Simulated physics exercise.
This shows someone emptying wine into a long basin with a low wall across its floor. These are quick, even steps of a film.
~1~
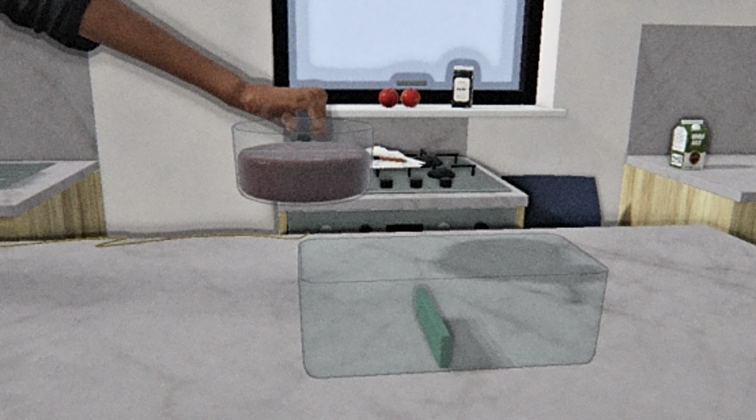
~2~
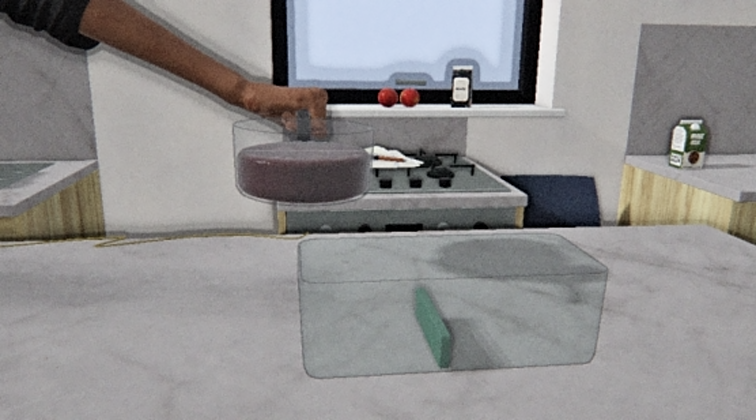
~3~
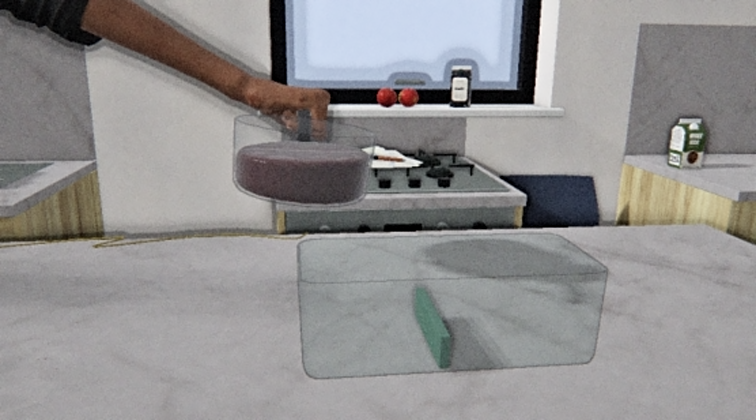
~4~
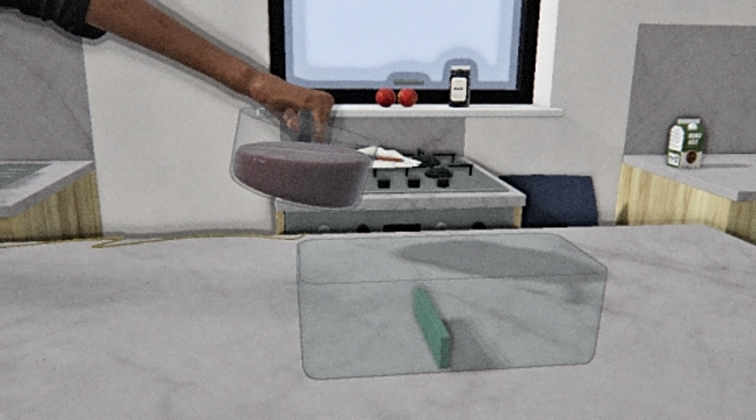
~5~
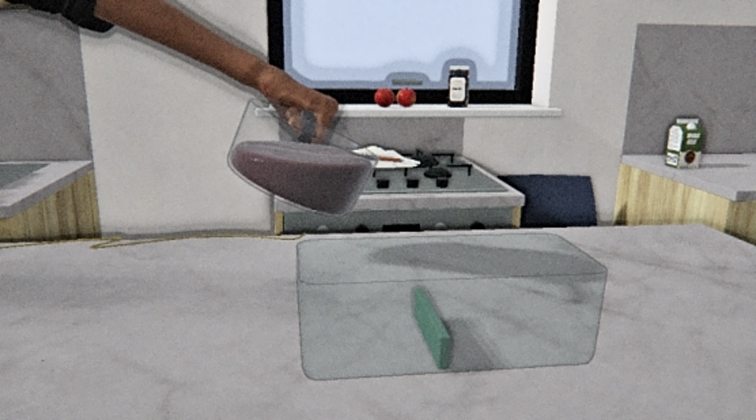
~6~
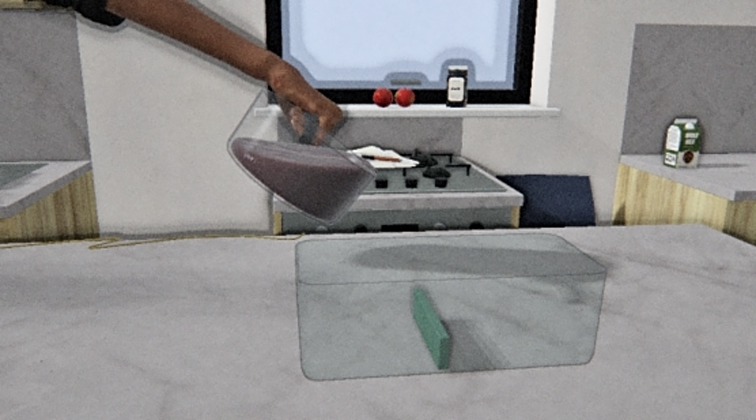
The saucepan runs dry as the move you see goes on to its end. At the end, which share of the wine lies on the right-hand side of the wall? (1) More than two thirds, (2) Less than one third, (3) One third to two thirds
(2) Less than one third.
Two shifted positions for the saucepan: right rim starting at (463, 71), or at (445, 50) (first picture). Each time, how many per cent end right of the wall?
Result, first then second: About 80 % and about 80 %.
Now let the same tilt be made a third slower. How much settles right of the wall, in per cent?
Around 10 percent.
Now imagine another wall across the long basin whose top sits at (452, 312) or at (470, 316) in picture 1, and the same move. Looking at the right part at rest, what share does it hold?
The first gives 20 %, the second 25 %.
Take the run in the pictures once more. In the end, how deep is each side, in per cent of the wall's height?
Levels: Left around 70 per cent, right around 10 per cent.
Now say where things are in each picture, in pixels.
In the first picture, it leans 0°; its right rim is at (373, 127); the wine meets the walls at (238, 152) and (369, 151); the long basin's rim runs from (299, 261) to (582, 252); the wall's top is at (432, 311).
In the second picture, it leans 2°; its right rim is at (373, 129); the wine meets the walls at (238, 152) and (369, 151).
In the third picture, it leans 7°; its right rim is at (375, 135); the wine meets the walls at (237, 150) and (369, 153).
In the fourth picture, it leans 15°; its right rim is at (377, 145); the wine meets the walls at (236, 149) and (370, 155).
In the fifth picture, it leans 25°; its right rim is at (377, 159); the wine meets the walls at (233, 146) and (372, 158).
In the sixth picture, it leans 37°; its right rim is at (374, 174); the wine meets the walls at (232, 139) and (367, 161); 1 per cent is over the edge.
A moment on, the saucepan is tipped right over and 20 per cent is still to pour, 43 is left of the wall and 0 right of it.
Next, the saucepan is tipped right over and 5 per cent is still to pour, 77 is left of the wall and 4 right of it.
Then the saucepan is tipped right over and 1 per cent is still to pour, 78 is left of the wall and 13 right of it.
Later the saucepan is tipped right over and 0 per cent is still to pour, 79 is left of the wall and 14 right of it.
Finally, 78 per cent lies left of the wall, 15 right of it and 7 outside.
